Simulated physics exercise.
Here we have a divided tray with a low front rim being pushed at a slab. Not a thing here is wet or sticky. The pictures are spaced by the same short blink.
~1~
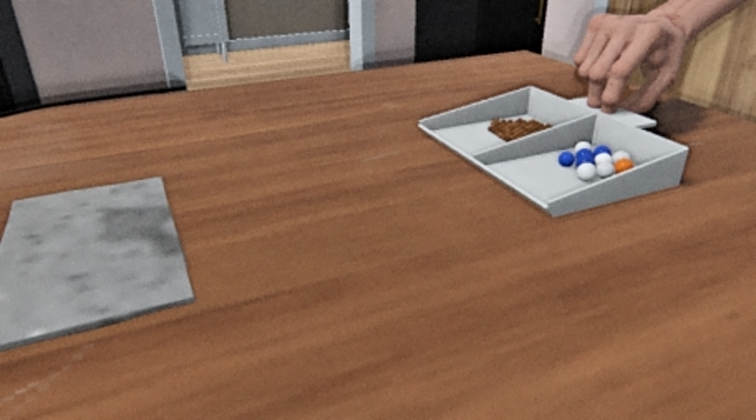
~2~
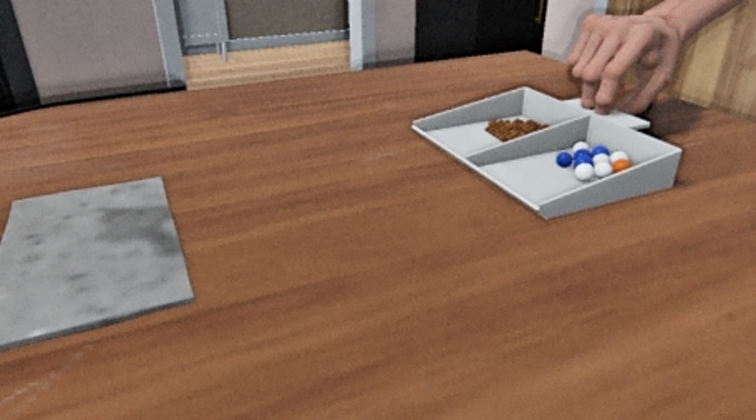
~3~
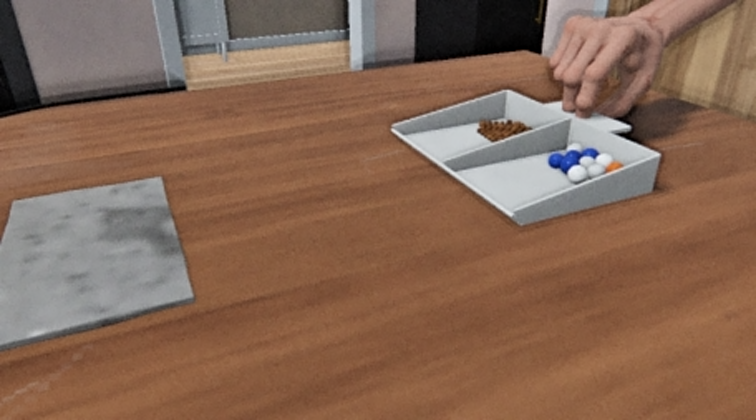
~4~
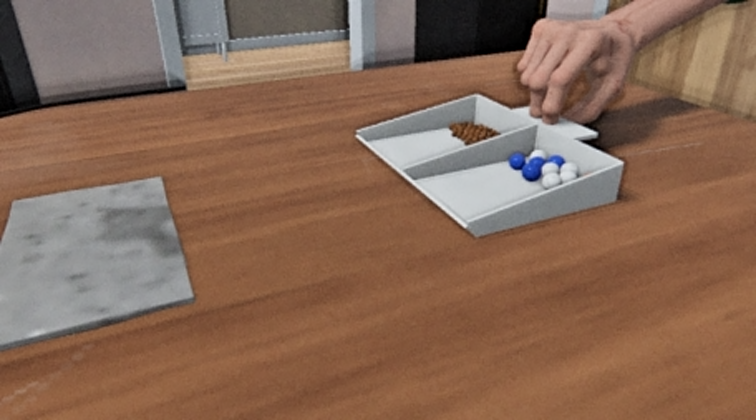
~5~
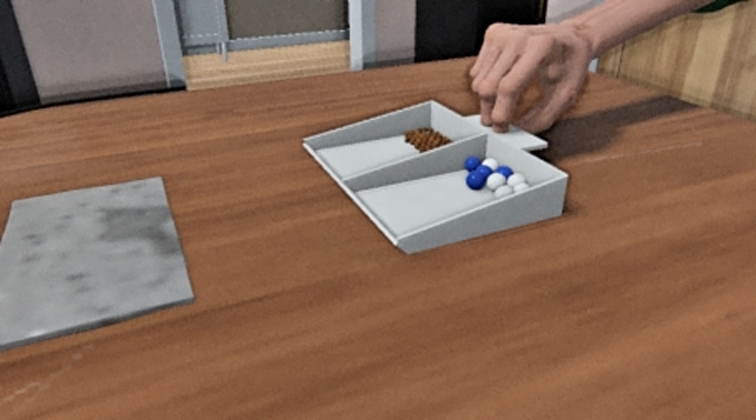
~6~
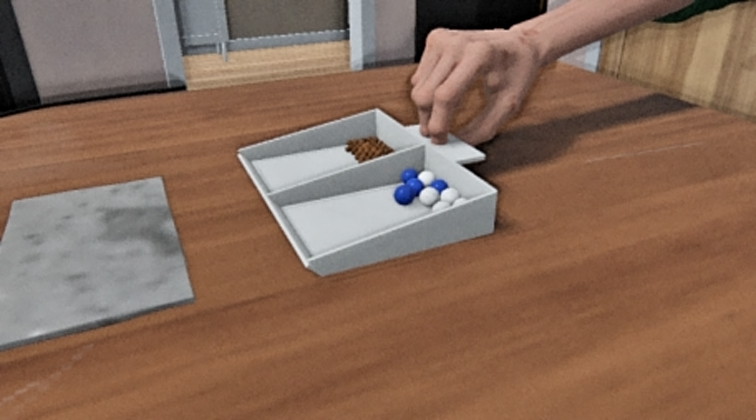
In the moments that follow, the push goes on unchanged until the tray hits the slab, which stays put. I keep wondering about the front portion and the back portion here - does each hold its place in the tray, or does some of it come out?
Here is how it goes: The front portion has some come out. The back portion has some come out.
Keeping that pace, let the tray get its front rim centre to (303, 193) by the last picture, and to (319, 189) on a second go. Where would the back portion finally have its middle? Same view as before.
The middle settles at (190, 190) the first time and at (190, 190) the second time.
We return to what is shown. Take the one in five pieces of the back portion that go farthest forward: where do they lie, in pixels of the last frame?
Roughly at (21, 218) in the last picture.
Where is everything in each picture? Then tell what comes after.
In the first frame, front rim at (473, 159), at rest; slab at (91, 276); front portion at (604, 162), a few gumballs; back portion at (522, 132), many cereal balls.
In the second frame, front rim at (465, 161), hardly any of the way covered; back portion at (519, 133).
In the third frame, front rim at (442, 165), a small part of the way covered; front portion at (587, 165).
In the fourth frame, front rim at (402, 173), about a quarter of the way covered; back portion at (481, 140).
In the fifth frame, front rim at (342, 185), about half of the way covered; front portion at (497, 183).
In the sixth frame, front rim at (267, 200), most of the way covered; slab at (91, 276); front portion at (439, 189); back portion at (383, 159).
Then, 0.04 s after the last picture, tray still sliding, front rim near (214, 210); front portion all inside; back portion all inside.
Then, 0.17 s after the last picture, tray stopped at the slab; front portion about a quarter out of the tray; back portion a small part out of the tray.
Then, 0.38 s after the last picture, tray stopped at the slab; front portion about half out of the tray; back portion about a third out of the tray.
By the end, tray stopped at the slab; front portion about half out of the tray; back portion about a third out of the tray.
